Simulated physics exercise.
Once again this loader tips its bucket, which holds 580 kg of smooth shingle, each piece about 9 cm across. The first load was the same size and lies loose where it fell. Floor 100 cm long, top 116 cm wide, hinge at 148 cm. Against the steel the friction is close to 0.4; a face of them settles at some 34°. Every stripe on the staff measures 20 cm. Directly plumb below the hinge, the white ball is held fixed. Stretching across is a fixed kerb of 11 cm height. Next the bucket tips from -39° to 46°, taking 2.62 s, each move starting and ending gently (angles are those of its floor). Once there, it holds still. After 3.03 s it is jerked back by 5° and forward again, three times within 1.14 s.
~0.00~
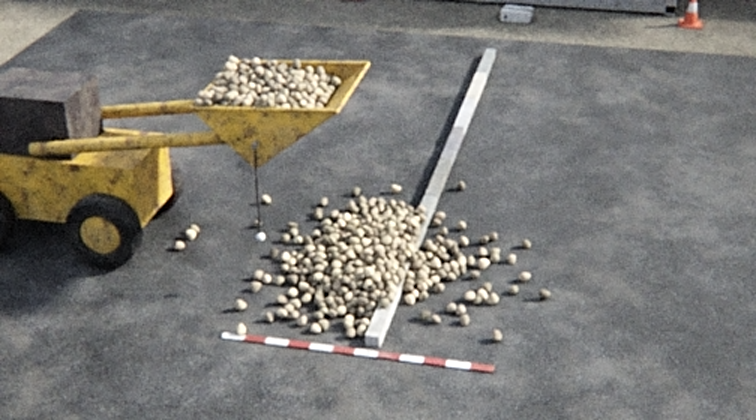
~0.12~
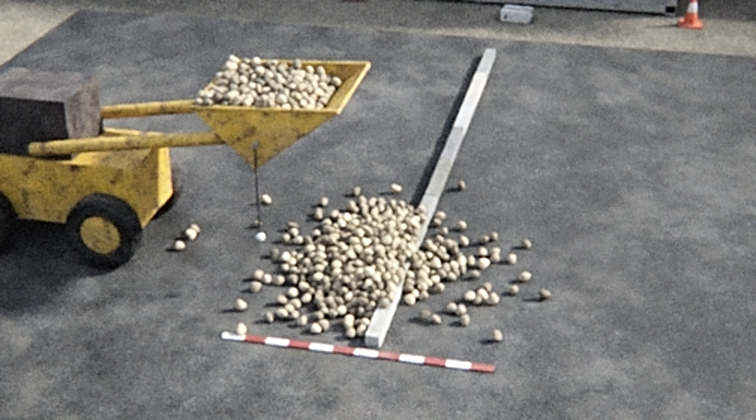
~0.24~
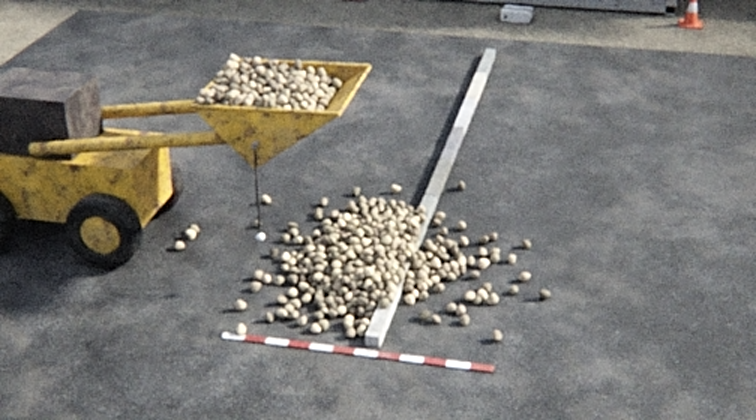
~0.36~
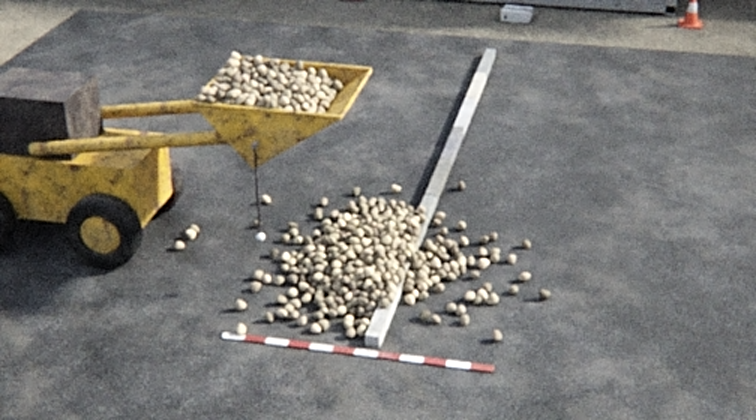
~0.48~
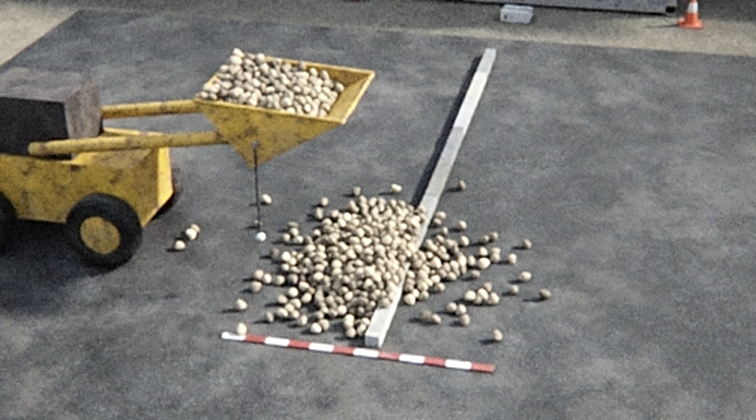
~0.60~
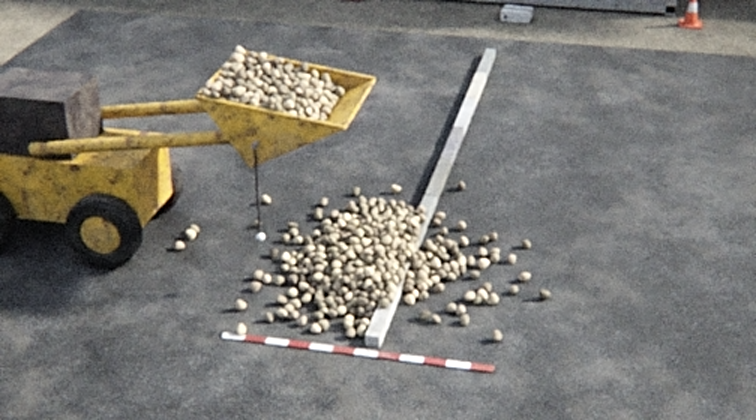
Yellow loader's raised bucket of pale rounded stones tilting slowly forward and down at its right edge above a heaped, scattered pile.
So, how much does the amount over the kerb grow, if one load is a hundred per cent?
It grows by around 41 per cent.
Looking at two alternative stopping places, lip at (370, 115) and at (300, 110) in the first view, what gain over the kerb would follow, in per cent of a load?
80 % and 10 %.
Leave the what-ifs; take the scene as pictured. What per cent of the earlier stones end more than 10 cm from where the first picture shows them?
About 30 %.
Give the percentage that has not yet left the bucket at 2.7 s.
Still inside: Some 0 %.
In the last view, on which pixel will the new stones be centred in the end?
Their middle is at about (389, 249).
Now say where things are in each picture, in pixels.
Lip at (338, 111), floor tilted -39°, highest stones at (253, 69). The earlier load is highest near (383, 242), 28 cm above ground level, 87 % on this side of the kerb, 13 % over the kerb, in the first frame.
The bucket is at -38°, its lip at (338, 112); the top of the load is at (253, 69); the stones move at 0.0 m/s on average, in the second frame.
The bucket is at -37°, its lip at (339, 114); the top of the load is at (254, 68); the stones move at 0.1 m/s on average, in the third frame.
The bucket is at -35°, its lip at (341, 117); the top of the load is at (244, 66); the stones move at 0.1 m/s on average, in the fourth frame.
Lip at (343, 122), floor tilted -31°, highest stones at (240, 65); the stones move at 0.2 m/s on average, in the fifth frame.
The bucket is at -28°, its lip at (345, 128); the top of the load is at (243, 62); the stones move at 0.2 m/s on average, in the sixth frame.
After 2.0 s the floor is at 33°; in per cent of one load, 73 in the bucket, 114 on this side of the kerb, 14 over the kerb; the foremost stones are at (513, 281).
After 2.7 s the floor is at 46°; in per cent of one load, 0 in the bucket, 153 on this side of the kerb, 47 over the kerb; the foremost stones are at (521, 275).
After 4.6 s the floor is at 46°; in per cent of one load, 0 in the bucket, 145 on this side of the kerb, 55 over the kerb; the foremost stones are at (551, 269).
After 7.4 s the floor is at 46°; in per cent of one load, 0 in the bucket, 145 on this side of the kerb, 55 over the kerb; the foremost stones are at (551, 269). Net gain over the kerb, 41.
